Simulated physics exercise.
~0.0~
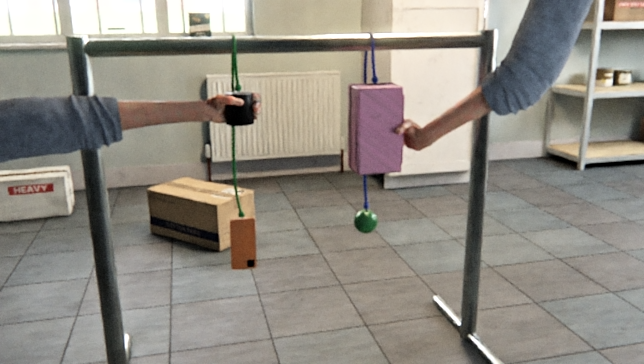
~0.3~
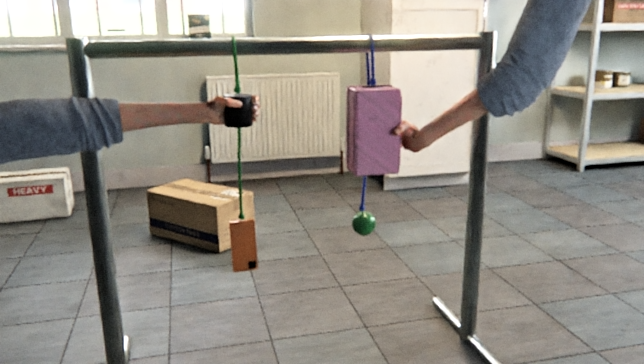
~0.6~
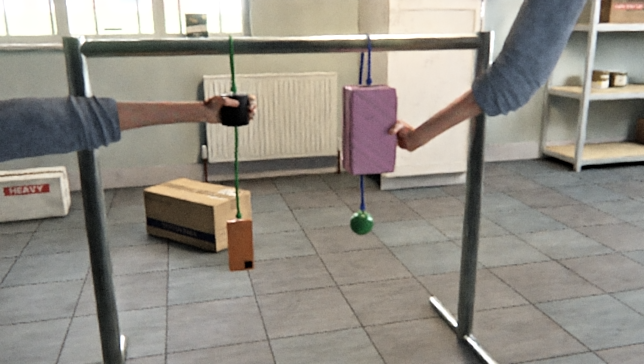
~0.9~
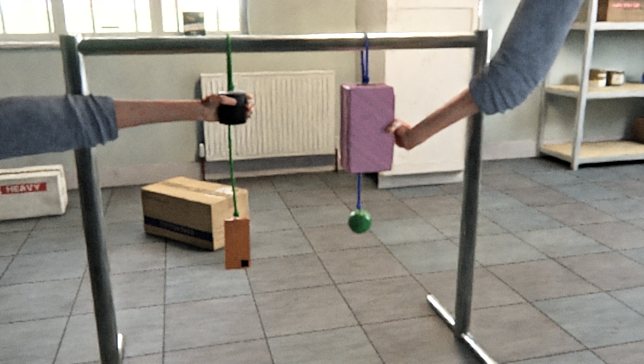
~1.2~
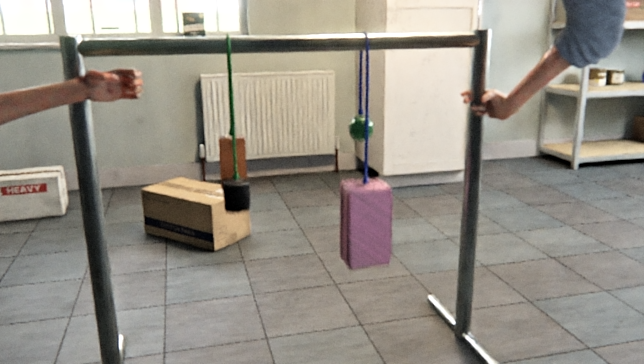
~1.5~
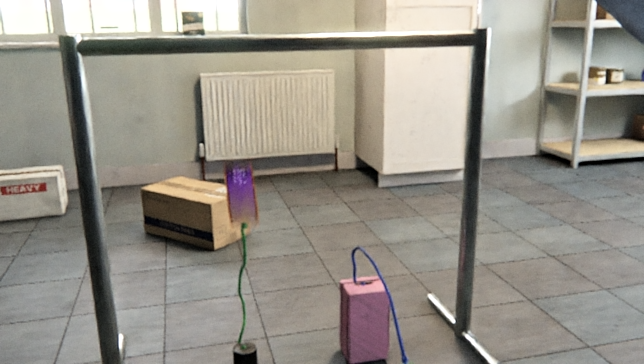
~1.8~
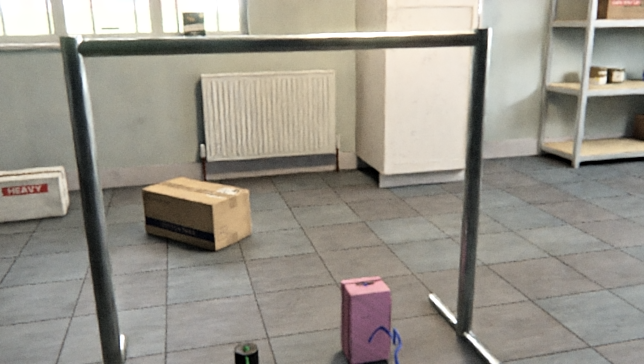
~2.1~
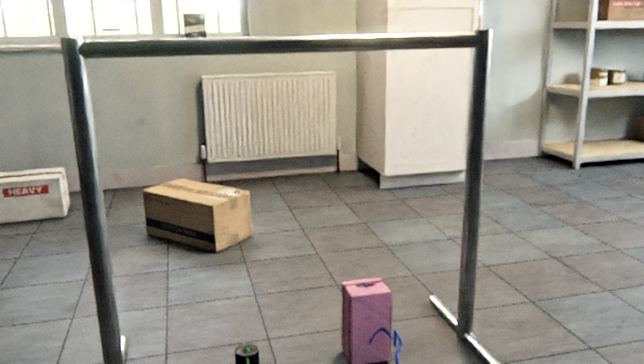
Two arms in grey sleeves reach in from either side of a metal frame in a tiled room, seen from the front by a slightly swaying camera. The left hand holds a black cylinder on a green cord looped over the bar, an orange-brown block dangling below, while the right steadies a pink case on a blue cord above a round green object. Both hands let go and draw back. The cylinder and case drop as the block and green object rise. Both cords slip off the bar, and the cylinder and case end still on the floor.
